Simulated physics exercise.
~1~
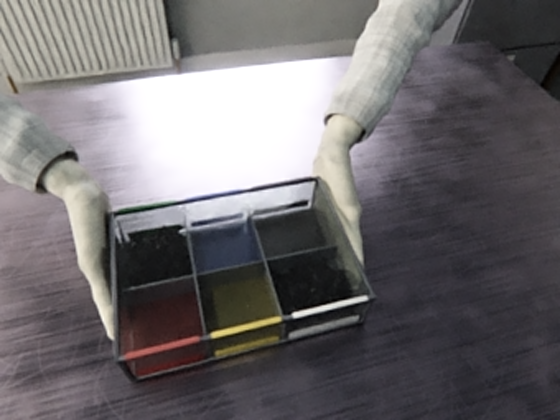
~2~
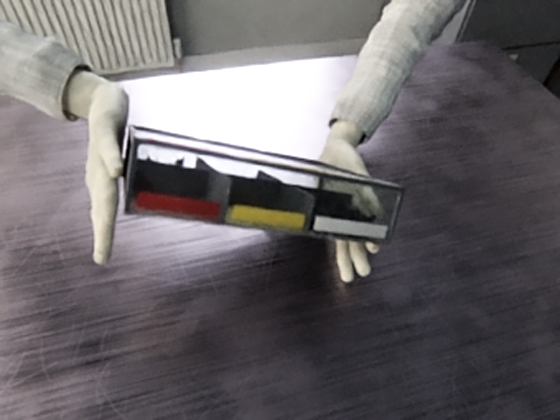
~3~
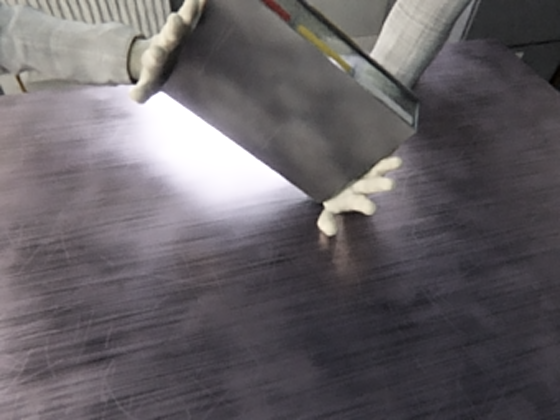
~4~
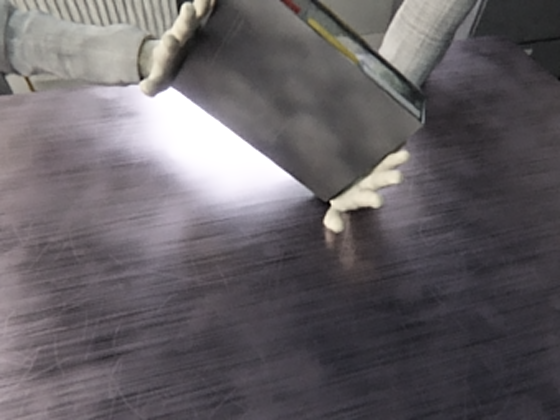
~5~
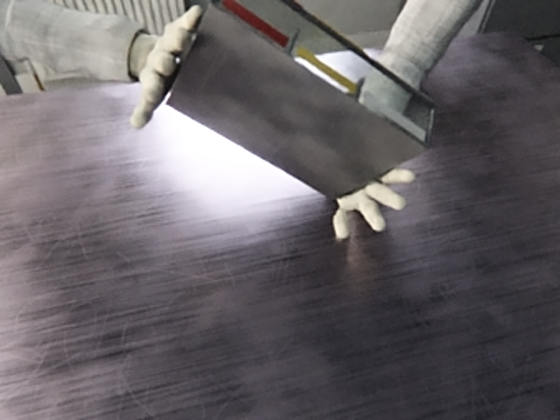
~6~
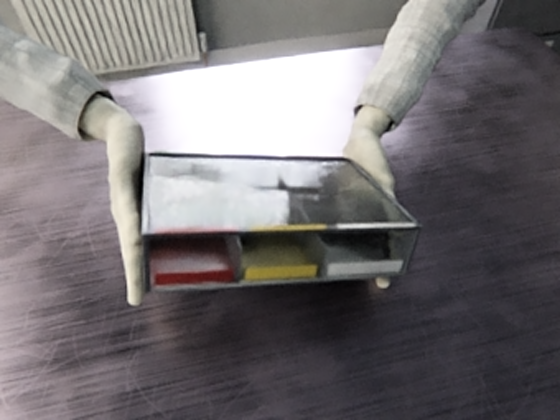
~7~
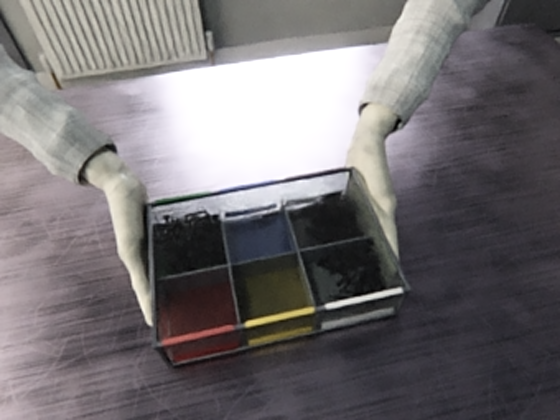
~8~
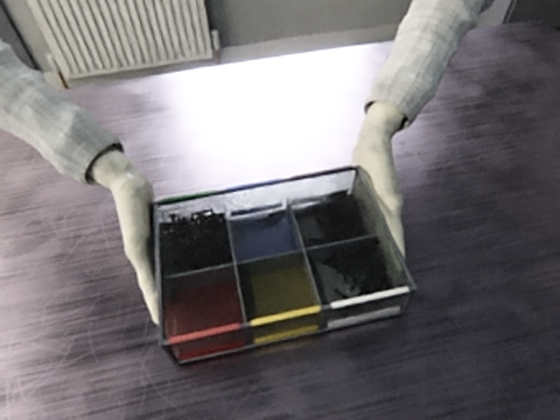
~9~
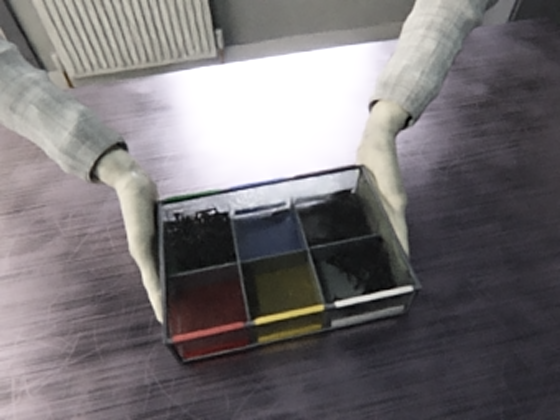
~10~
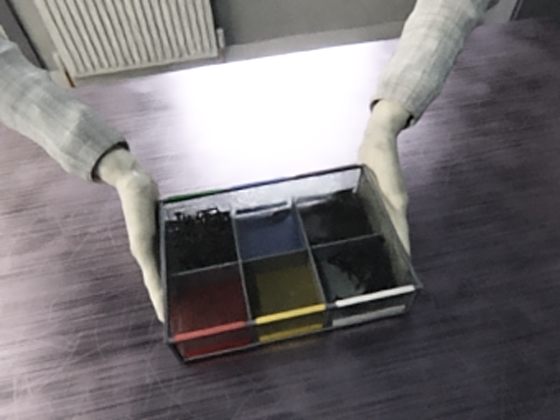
At a dark, streaky tabletop near a radiator, two hands lifted a clear-lidded box with colored compartments and small black pieces, tipped it up until its underside showed, then lowered it flat again and held it still, dark pieces in its left and right sections.
